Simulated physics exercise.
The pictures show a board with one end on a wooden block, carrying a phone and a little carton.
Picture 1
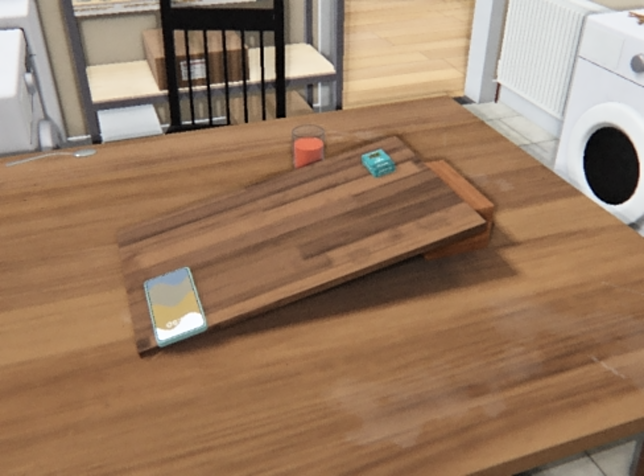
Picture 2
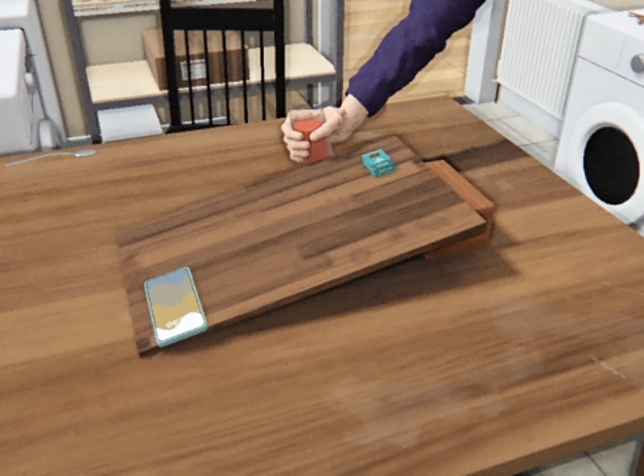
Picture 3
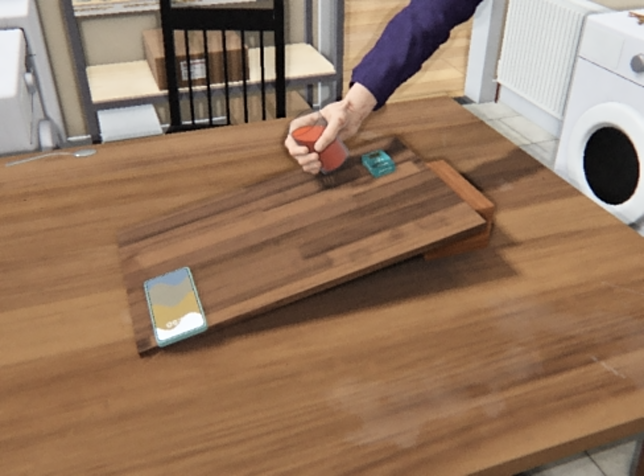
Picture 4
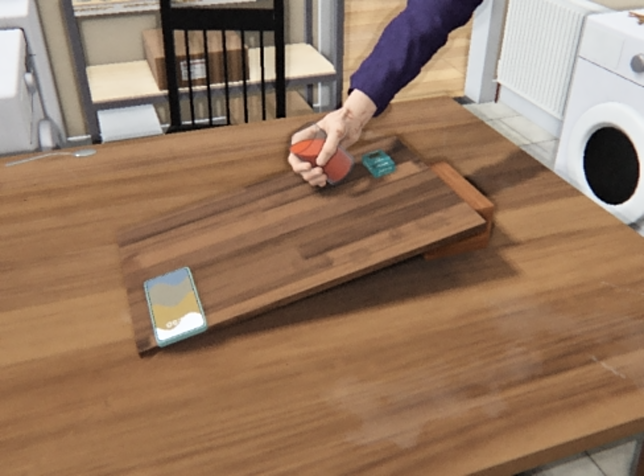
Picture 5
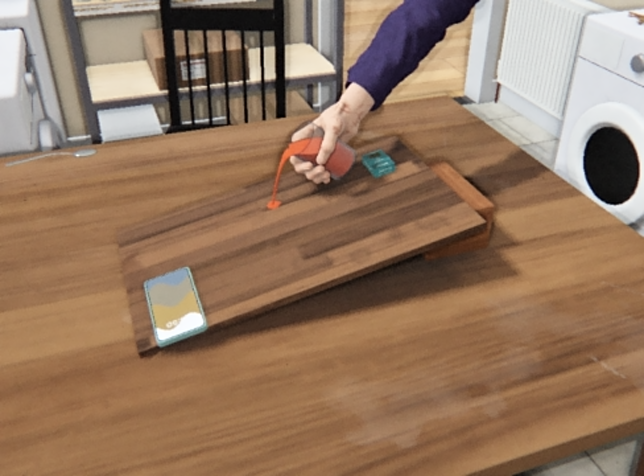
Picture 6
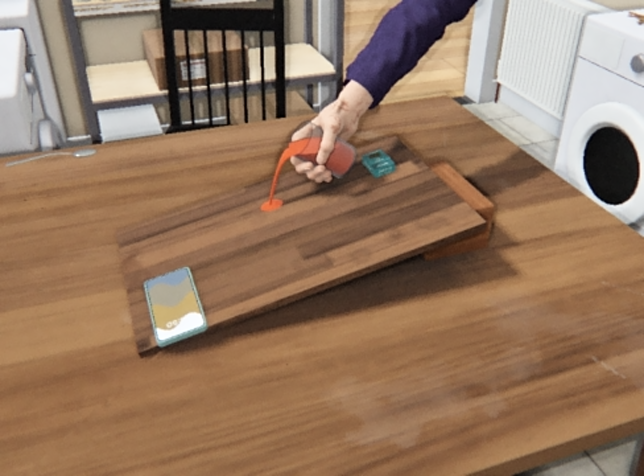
A hand lifts a tumbler, tilts it left, and pours red liquid onto the sloping board.
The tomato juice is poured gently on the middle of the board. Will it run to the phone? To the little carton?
On the left the phone stays dry, on the right the little carton stays dry.
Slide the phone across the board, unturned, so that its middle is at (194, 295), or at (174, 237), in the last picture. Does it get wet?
In the first try it remains untouched; in the second it ends up in the puddle.
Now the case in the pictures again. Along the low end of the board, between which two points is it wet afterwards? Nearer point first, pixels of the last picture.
It runs from (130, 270) to (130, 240).
Next, it runs down to the left; the phone is clear of it; the little carton is clear of it.
After that, it runs down to the left and off the end; the phone is clear of it; the little carton is clear of it.
Finally, it runs down to the left and off the end; the phone is clear of it; the little carton is clear of it.
